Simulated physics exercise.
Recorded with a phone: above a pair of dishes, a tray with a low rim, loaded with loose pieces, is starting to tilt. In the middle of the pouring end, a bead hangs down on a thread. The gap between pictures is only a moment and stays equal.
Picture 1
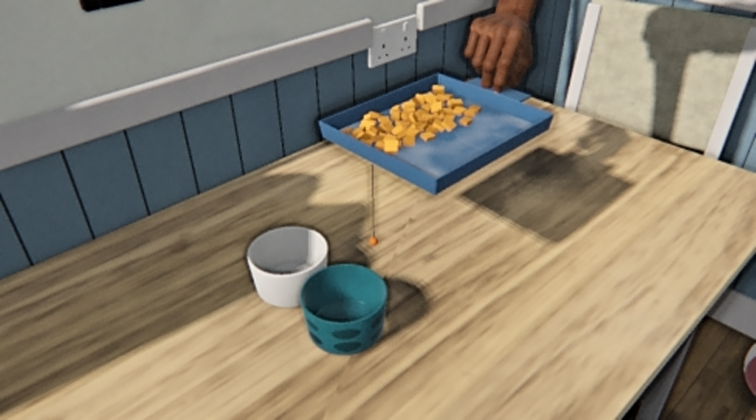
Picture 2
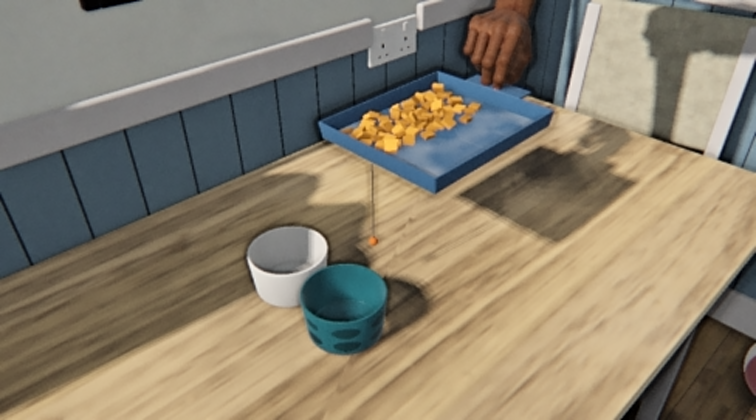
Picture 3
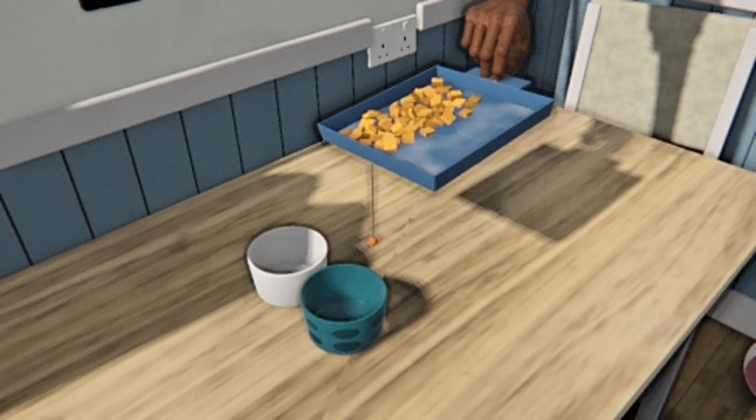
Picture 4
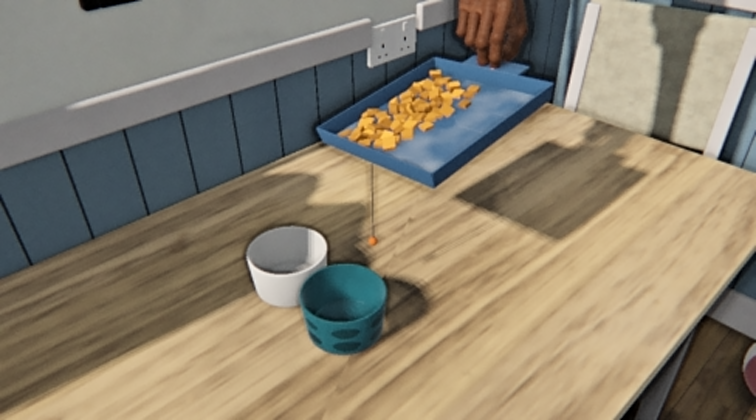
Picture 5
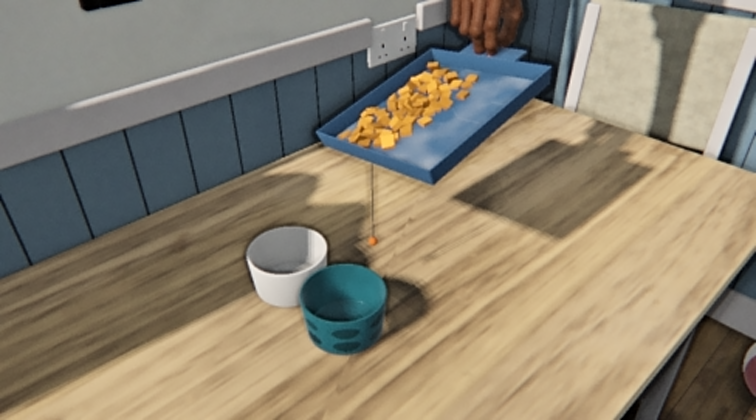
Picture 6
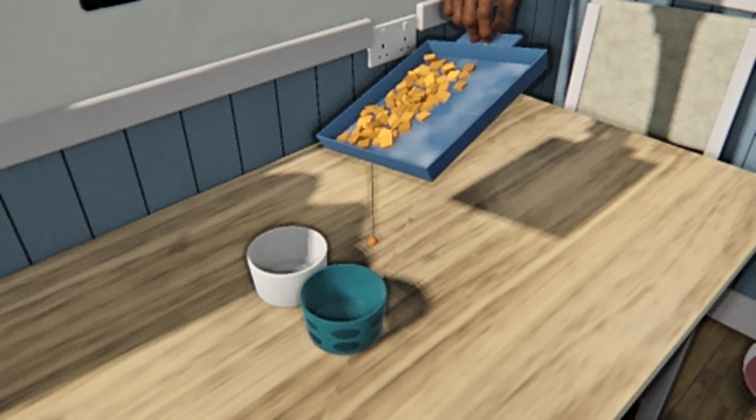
Above two dishes on a wooden table, a hand gradually tilts a blue tray of crackers.
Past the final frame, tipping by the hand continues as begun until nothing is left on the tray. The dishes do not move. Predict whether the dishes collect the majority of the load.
They collect only a minority.
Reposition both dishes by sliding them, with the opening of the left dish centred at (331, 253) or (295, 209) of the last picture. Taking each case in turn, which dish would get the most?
Try 1: The dish at left; try 2: The dish at right.
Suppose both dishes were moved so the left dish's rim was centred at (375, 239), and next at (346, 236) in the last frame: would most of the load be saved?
Taking the places in turn, it's shy of half and then past half.
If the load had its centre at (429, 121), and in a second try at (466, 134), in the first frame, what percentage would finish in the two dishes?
Roughly 20 % and then 20 %.
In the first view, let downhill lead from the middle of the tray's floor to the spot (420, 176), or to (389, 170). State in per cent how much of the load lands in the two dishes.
I'd put it at some 10 % and then some 60 %.
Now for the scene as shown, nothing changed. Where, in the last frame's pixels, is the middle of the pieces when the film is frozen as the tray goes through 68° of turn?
The load's middle is around (354, 123).
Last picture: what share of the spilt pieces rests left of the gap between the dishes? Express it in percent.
I make it about 20 percent or so.
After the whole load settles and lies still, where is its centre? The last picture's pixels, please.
Roughly pixel (332, 256).
Shortly afterwards, tray tipped steeply; the whole lot on the tray.
Next, tray tipped past a quarter turn; a little on the tray; a little in the left dish; near half outside both; near a quarter in the air.
Some moments later, tray tipped past a quarter turn; a little in the left dish; the bulk outside both.
In the end, tray tipped past a quarter turn; none at all in the right dish; a little in the left dish; the bulk outside both.
